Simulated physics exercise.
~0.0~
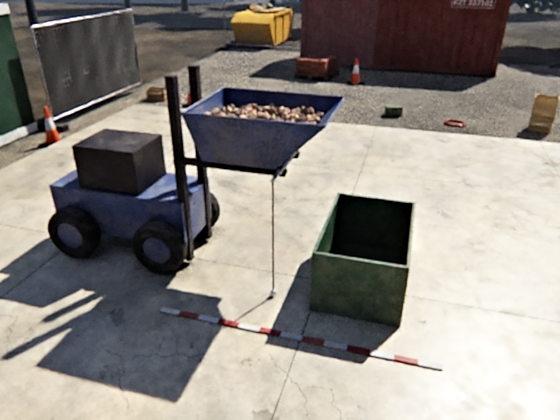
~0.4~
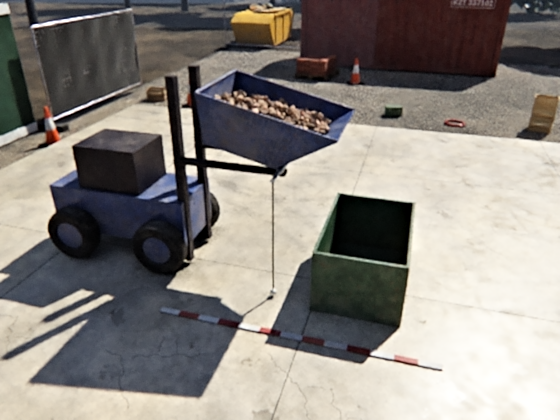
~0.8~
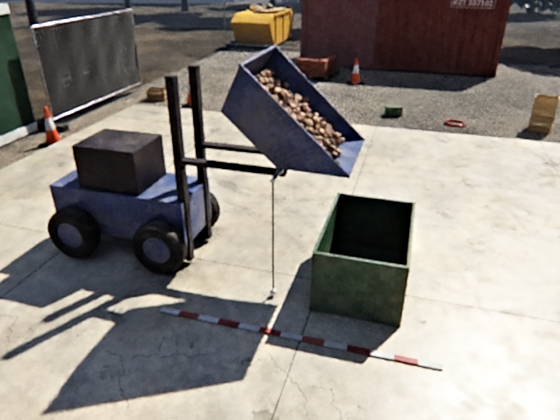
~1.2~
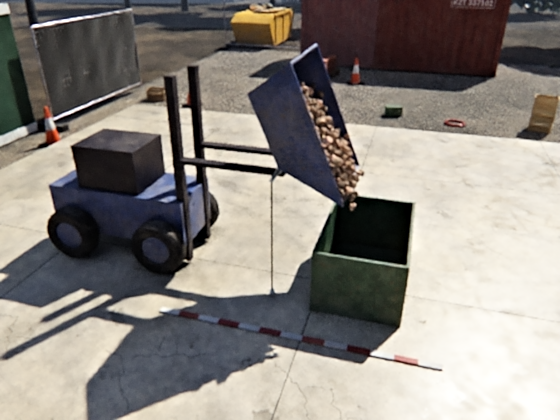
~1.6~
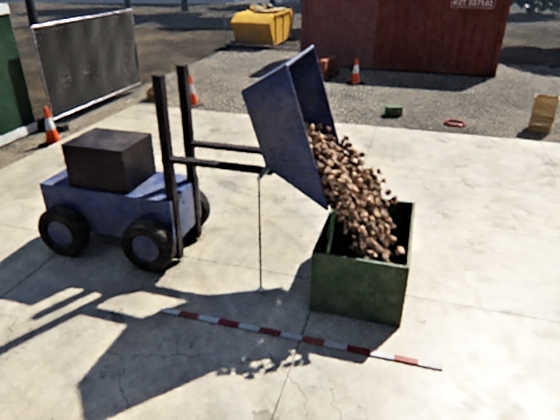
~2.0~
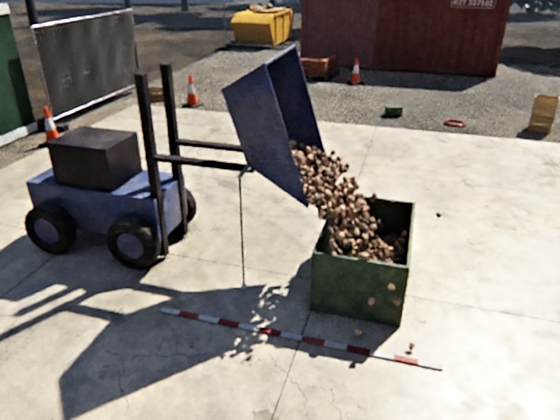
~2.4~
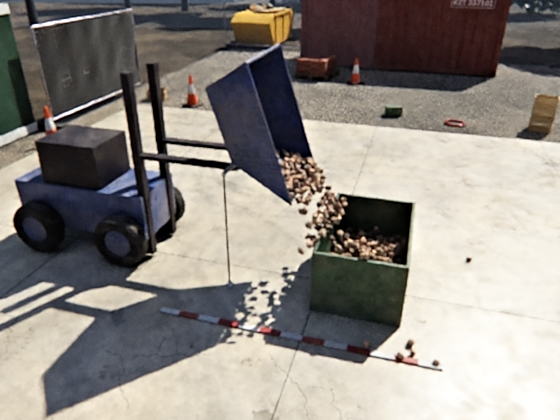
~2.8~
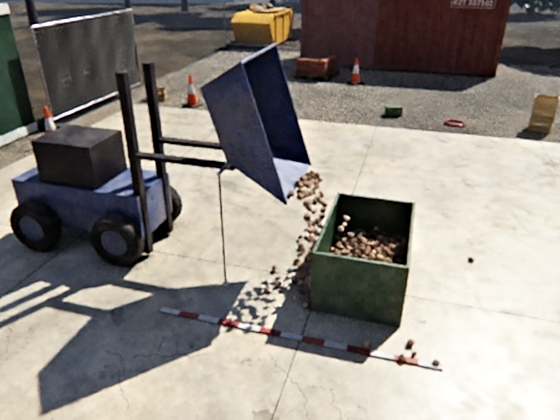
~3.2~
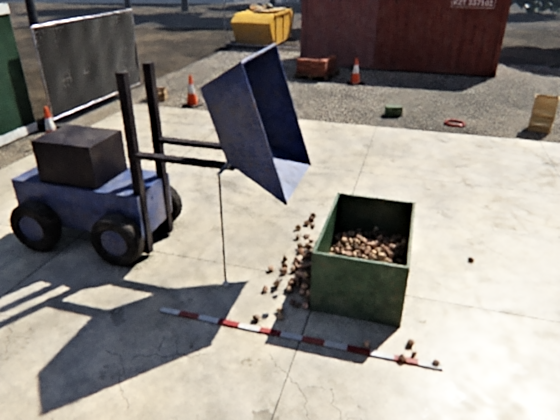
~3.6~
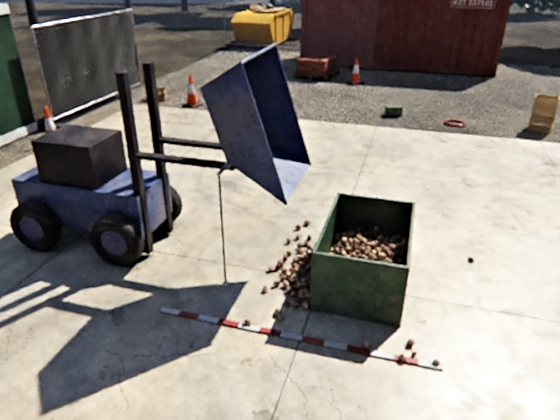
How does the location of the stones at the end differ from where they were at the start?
At the start the stones are heaped in the raised blue skip. By the end most of them lie lower down and to the right in the green bin, with some scattered on the ground, mainly along its left side.
